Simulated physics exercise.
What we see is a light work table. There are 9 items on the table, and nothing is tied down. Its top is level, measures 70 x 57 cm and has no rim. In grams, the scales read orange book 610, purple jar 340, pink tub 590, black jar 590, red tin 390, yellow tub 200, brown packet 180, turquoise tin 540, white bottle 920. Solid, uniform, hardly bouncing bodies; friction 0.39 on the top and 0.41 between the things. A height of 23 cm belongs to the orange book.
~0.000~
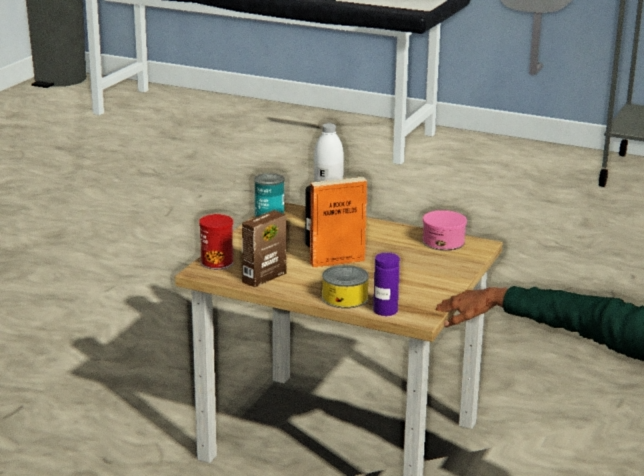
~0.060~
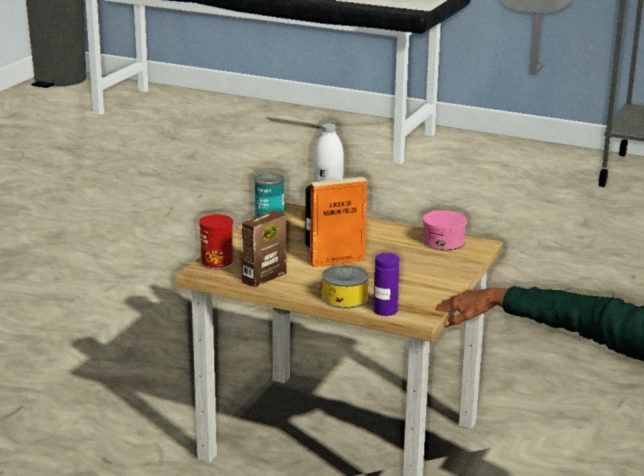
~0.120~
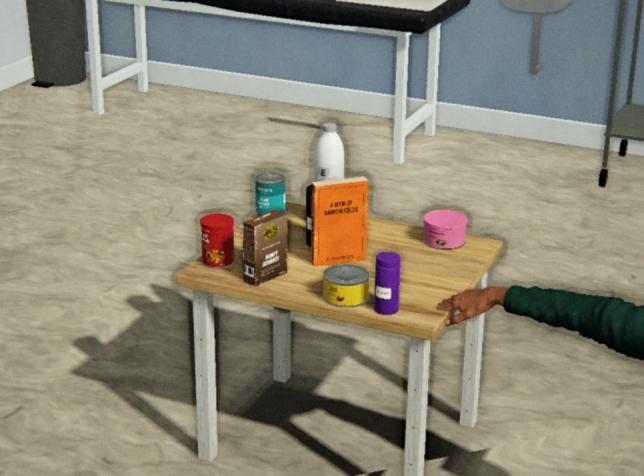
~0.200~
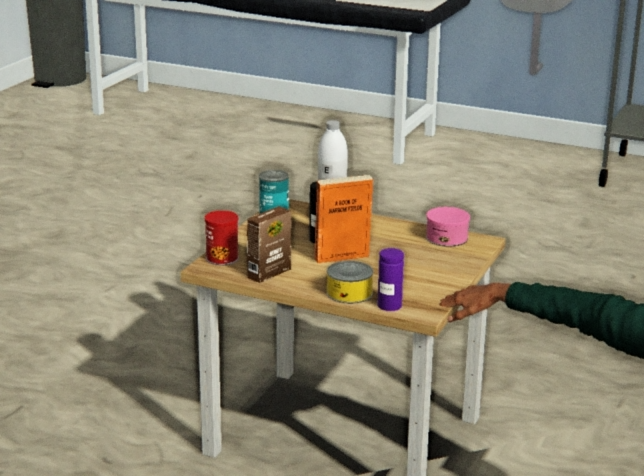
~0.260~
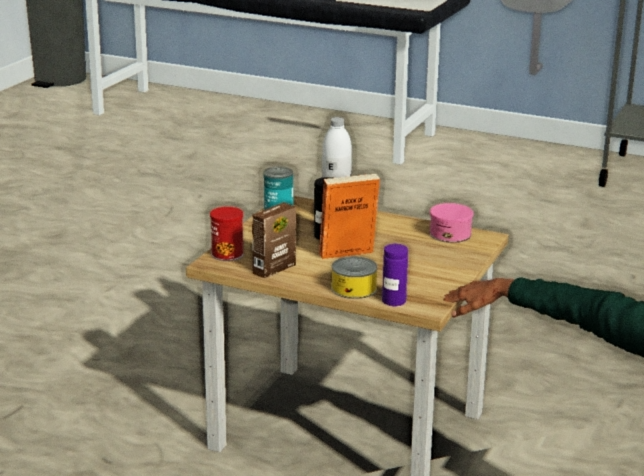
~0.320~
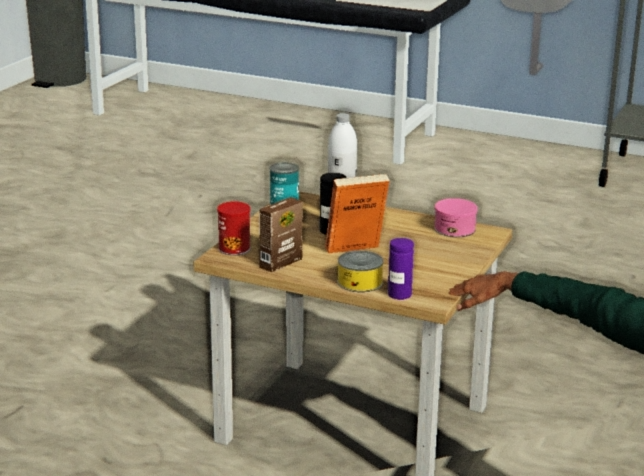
In a room with a mottled pale floor and a blue wall, a fixed, raised view looks down on a light wooden table with white legs. An upright orange book stands amid a red tin, brown packet, turquoise tin, white bottle and black jar, with yellow and pink tubs and a purple jar rightward. A green-sleeved hand at the right corner stays against the table as it shifts slightly right and away, slowly then faster, and the book tilts rightward.
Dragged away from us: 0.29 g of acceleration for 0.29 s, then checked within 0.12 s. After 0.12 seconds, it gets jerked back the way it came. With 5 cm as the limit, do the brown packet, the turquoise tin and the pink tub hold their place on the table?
The brown packet holds its spot; the turquoise tin holds its spot; the pink tub holds its spot.
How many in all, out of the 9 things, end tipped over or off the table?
The answer is 2.
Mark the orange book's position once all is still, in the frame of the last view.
Around (420, 264).
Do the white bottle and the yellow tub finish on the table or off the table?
At the end the white bottle winds up past the limits and the yellow tub stays inside the limits.
After 0.52 s, table 17 cm from its start; brown packet slid 4 cm near (299, 220); turquoise tin slid 4 cm near (300, 175); pink tub slid 4 cm near (468, 205).
After 0.72 s, table 14 cm from its start; white bottle now off the table; brown packet slid 4 cm near (295, 223); turquoise tin slid 4 cm near (297, 178).
After 0.92 s, table 2 cm from its start; brown packet slid 4 cm near (274, 241); pink tub slid 4 cm near (451, 223); turquoise tin slid 4 cm near (278, 192).
After 1.02 s, orange book on its side.
At rest (1.7 s), off the table, white bottle; tipped over on the table, orange book; the other 7 in place, give or take 5 cm. In the last view, brown packet near (264, 249), turquoise tin near (269, 199).
